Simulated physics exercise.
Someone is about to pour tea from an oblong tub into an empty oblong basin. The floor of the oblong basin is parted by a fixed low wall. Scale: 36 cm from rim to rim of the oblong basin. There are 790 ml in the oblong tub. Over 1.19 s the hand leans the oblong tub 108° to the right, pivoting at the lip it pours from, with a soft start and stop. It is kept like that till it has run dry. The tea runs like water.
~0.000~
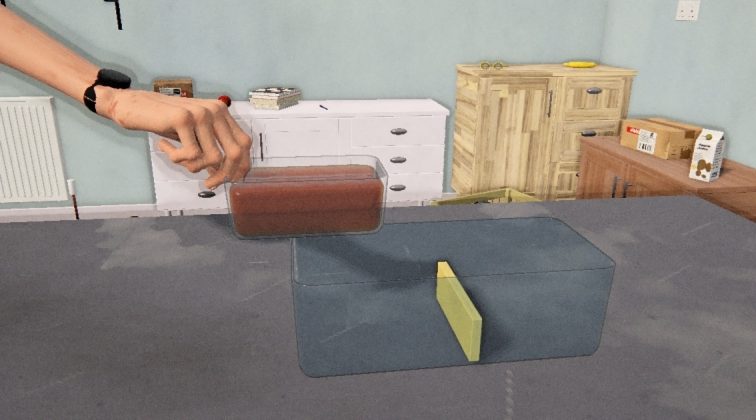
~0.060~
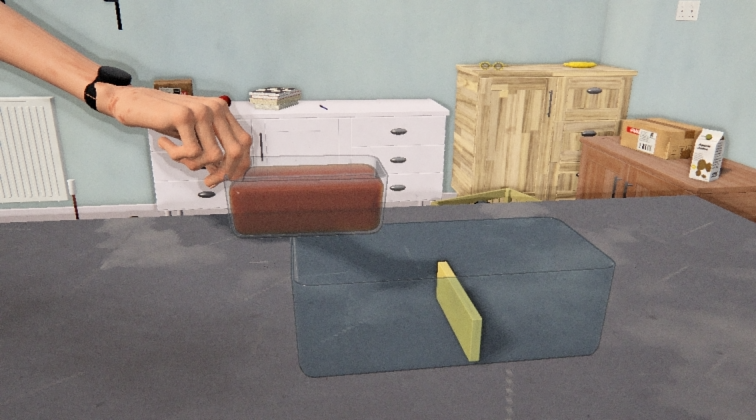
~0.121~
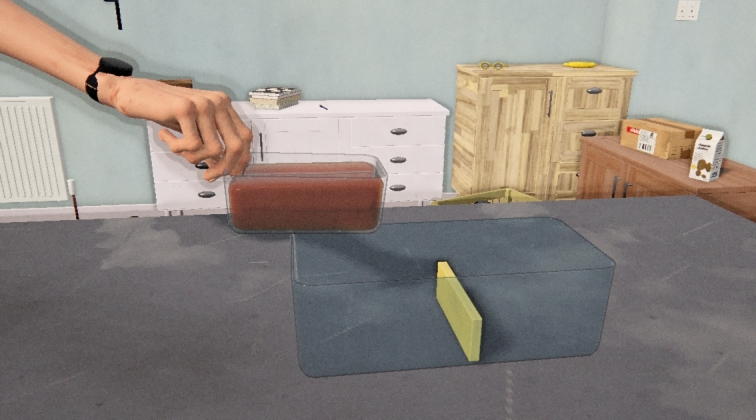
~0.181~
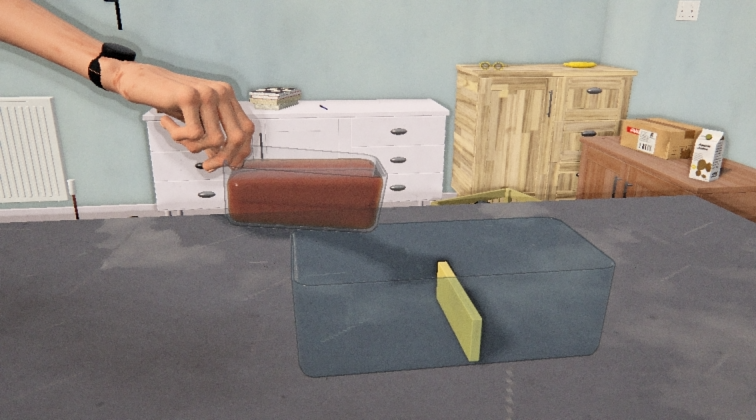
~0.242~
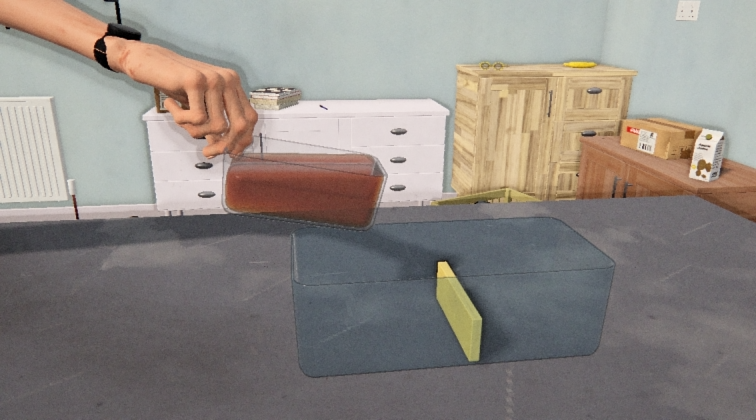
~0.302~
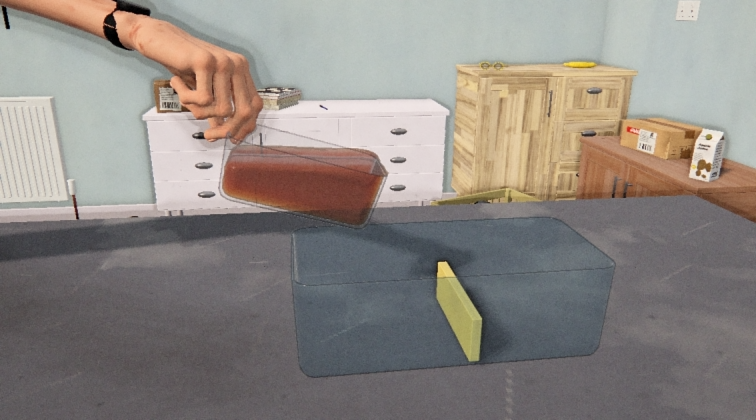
At first, a hand holds a clear oblong tub of reddish-brown tea level above the left side of a larger, empty oblong basin with a low yellow-green wall inside. Then the hand rises slightly and leans the tub gently to the right, the tea shifting toward its right end.
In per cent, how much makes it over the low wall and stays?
About 66 per cent.
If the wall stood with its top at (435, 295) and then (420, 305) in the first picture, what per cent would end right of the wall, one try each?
In turn about 85 and 85 per cent.
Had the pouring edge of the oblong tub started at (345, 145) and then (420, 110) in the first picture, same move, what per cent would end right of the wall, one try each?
First 20, then 90 per cent.
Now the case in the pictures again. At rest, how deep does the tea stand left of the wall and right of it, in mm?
Some 8 mm on the left and 22 mm on the right.
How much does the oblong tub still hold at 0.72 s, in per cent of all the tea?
About 28 per cent.
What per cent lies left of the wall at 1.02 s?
Some 22 per cent.
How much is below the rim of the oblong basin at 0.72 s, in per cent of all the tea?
Some 28 per cent.
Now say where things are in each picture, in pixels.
In the first picture, it leans 0°; its right rim is at (382, 168); the tea meets the walls at (232, 178) and (379, 173); the oblong basin's rim runs from (292, 256) to (585, 241); the wall's top is at (458, 289).
In the second picture, it leans 1°; its right rim is at (382, 168); the tea meets the walls at (231, 177) and (379, 173).
In the third picture, it leans 3°; its right rim is at (382, 168); the tea meets the walls at (232, 174) and (378, 171).
In the fourth picture, it leans 6°; its right rim is at (382, 168); the tea meets the walls at (231, 170) and (378, 167).
In the fifth picture, it leans 11°; its right rim is at (381, 168); the tea meets the walls at (230, 163) and (380, 163).
In the sixth picture, it leans 16°; its right rim is at (381, 168); the tea meets the walls at (229, 154) and (378, 163); 3 per cent is over the edge.
By 0.72 s the tilt is 71° and 27 per cent is still to pour, 14 is left of the wall and 15 right of it.
By 1.02 s the tilt is 103° and 4 per cent is still to pour, 23 is left of the wall and 66 right of it.
By 1.34 s the tilt is 108° and 0 per cent is still to pour, 32 is left of the wall and 66 right of it.
By 1.69 s the tilt is 108° and 0 per cent is still to pour, 32 is left of the wall and 66 right of it.
At rest 32 per cent lies left of the wall, 66 right of it and 2 outside.
